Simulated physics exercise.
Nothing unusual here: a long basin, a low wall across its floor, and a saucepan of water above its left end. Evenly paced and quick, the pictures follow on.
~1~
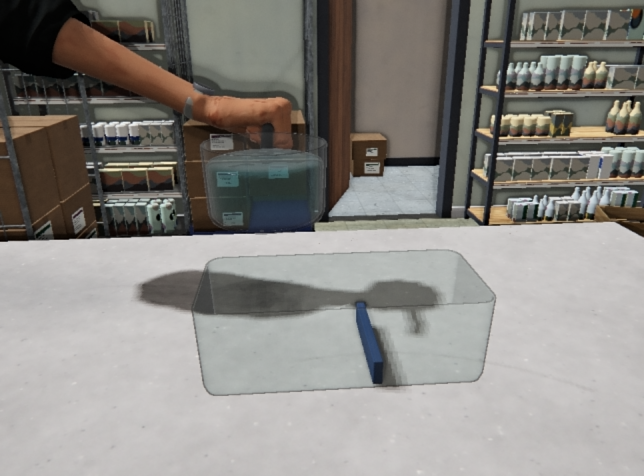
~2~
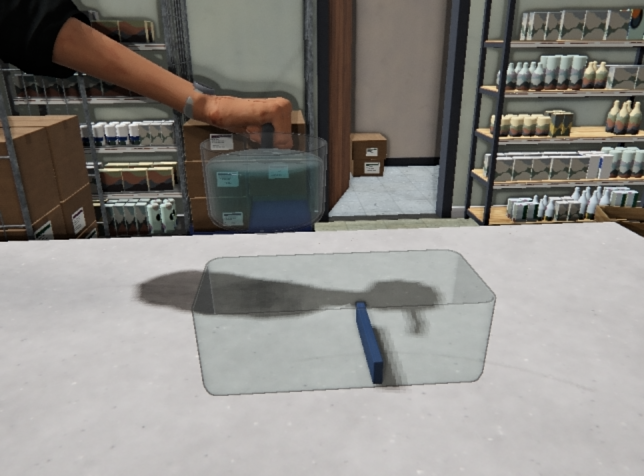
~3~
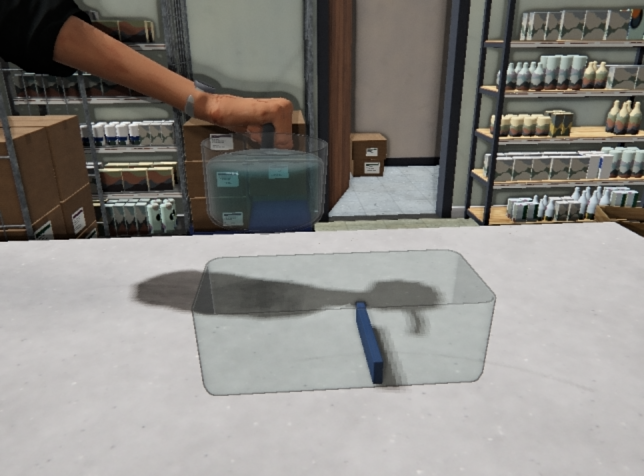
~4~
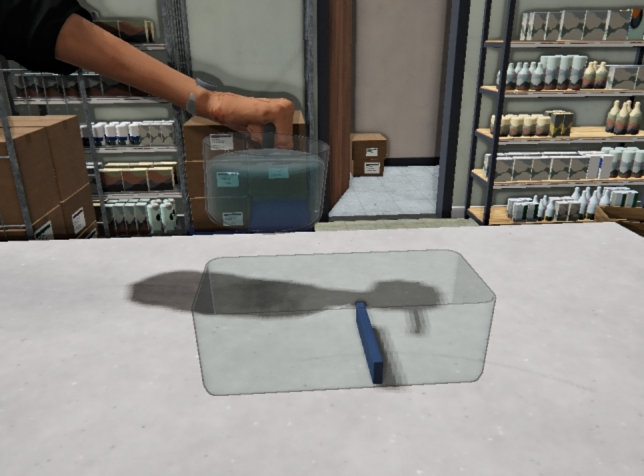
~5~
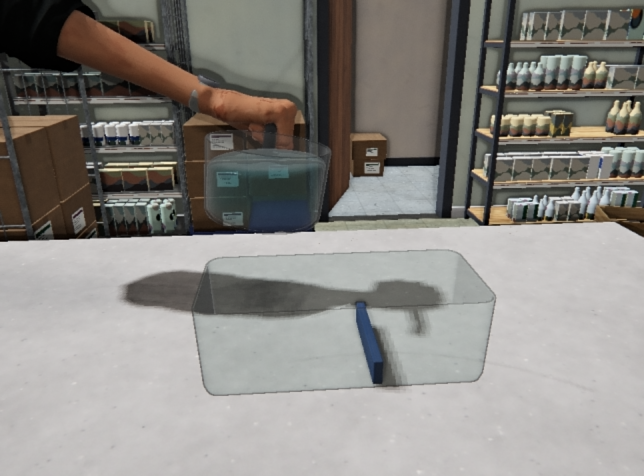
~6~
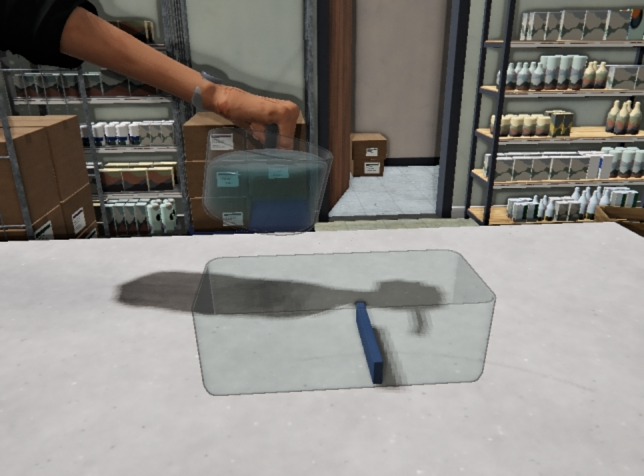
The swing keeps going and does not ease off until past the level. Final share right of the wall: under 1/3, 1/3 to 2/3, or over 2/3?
1/3 to 2/3.
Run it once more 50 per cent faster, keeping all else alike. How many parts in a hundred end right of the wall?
About 45 per cent would end up there.
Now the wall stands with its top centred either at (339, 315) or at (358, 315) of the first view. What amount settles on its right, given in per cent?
Respectively 90 and 70 per cent, approximately.
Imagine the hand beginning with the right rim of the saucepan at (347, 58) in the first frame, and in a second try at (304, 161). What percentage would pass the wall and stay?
About 75 and 30 per cent.
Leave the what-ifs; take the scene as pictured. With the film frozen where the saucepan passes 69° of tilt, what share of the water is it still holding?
Near 65 percent is still in there.
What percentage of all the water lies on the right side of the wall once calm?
Roughly 55 percent of it.
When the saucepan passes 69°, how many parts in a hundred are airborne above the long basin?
I'd say some 25 per cent.
A moment on, the saucepan is tipped part way and 65 per cent is still to pour, 2 is left of the wall and 7 right of it.
Next, the saucepan is tipped right over and 13 per cent is still to pour, 18 is left of the wall and 59 right of it.
Then the saucepan is tipped right over and 0 per cent is still to pour, 37 is left of the wall and 61 right of it.
Later the saucepan is tipped right over and 0 per cent is still to pour, 42 is left of the wall and 57 right of it.
In the end 43 per cent lies left of the wall, 56 right of it and 1 outside.
